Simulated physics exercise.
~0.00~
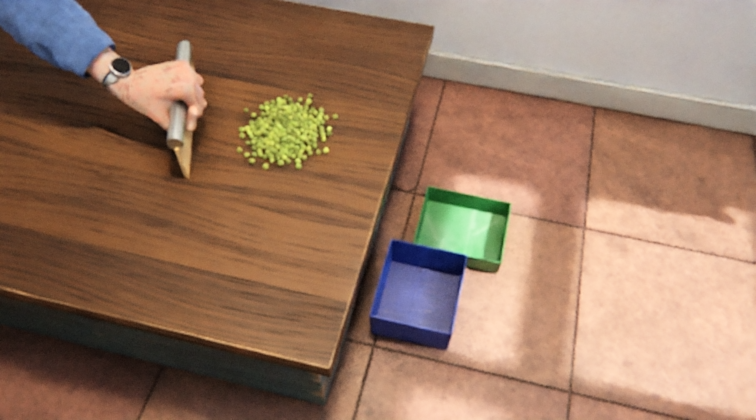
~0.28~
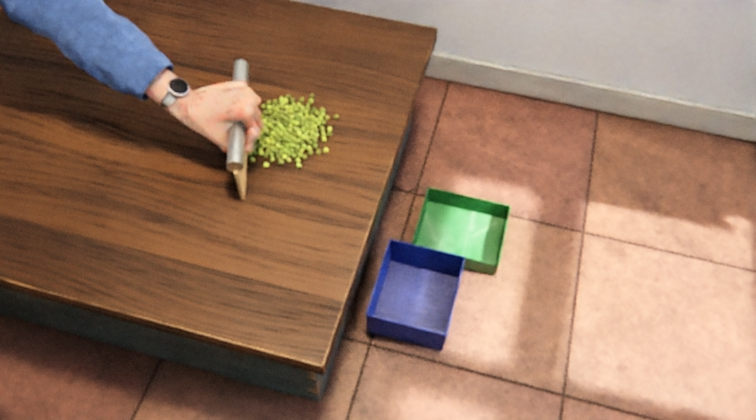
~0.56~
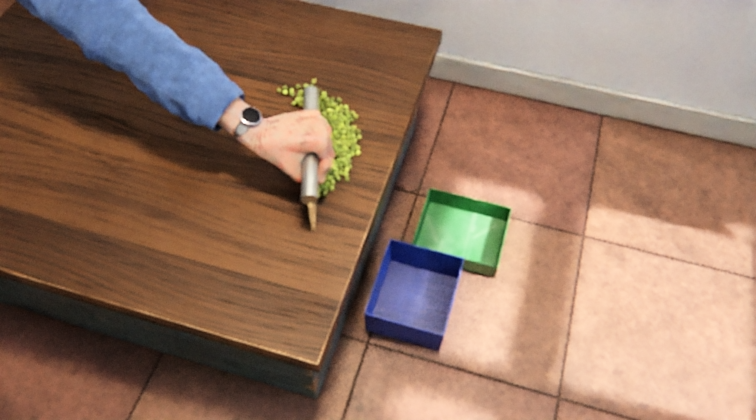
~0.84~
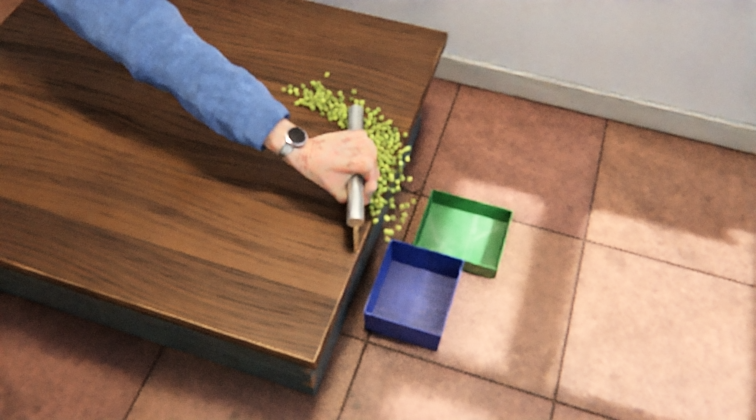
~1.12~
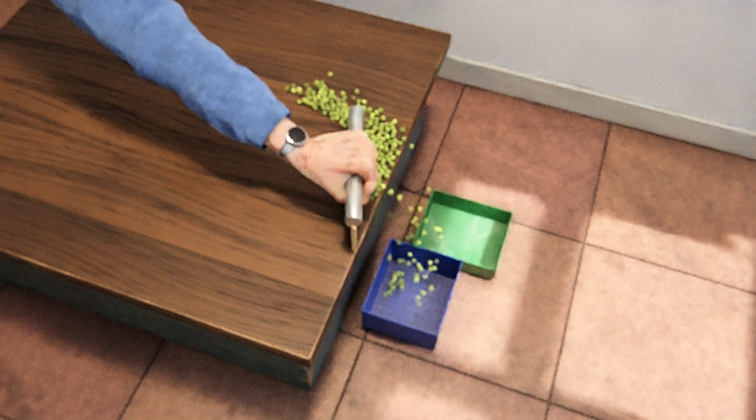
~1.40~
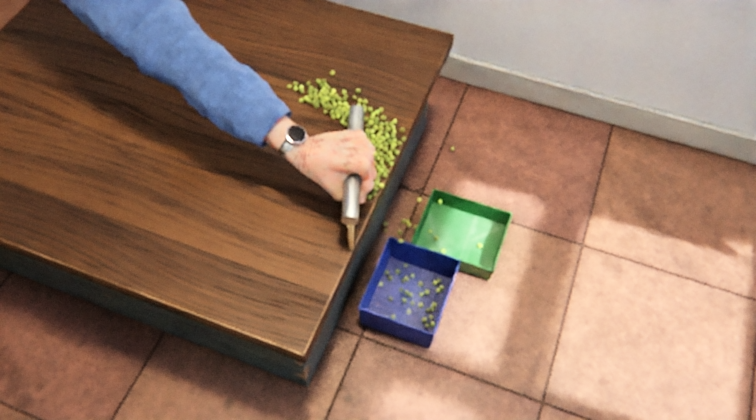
On a wooden platform above a tiled floor, a hand pushes green peas rightward with a scraper, spilling some into two tins.
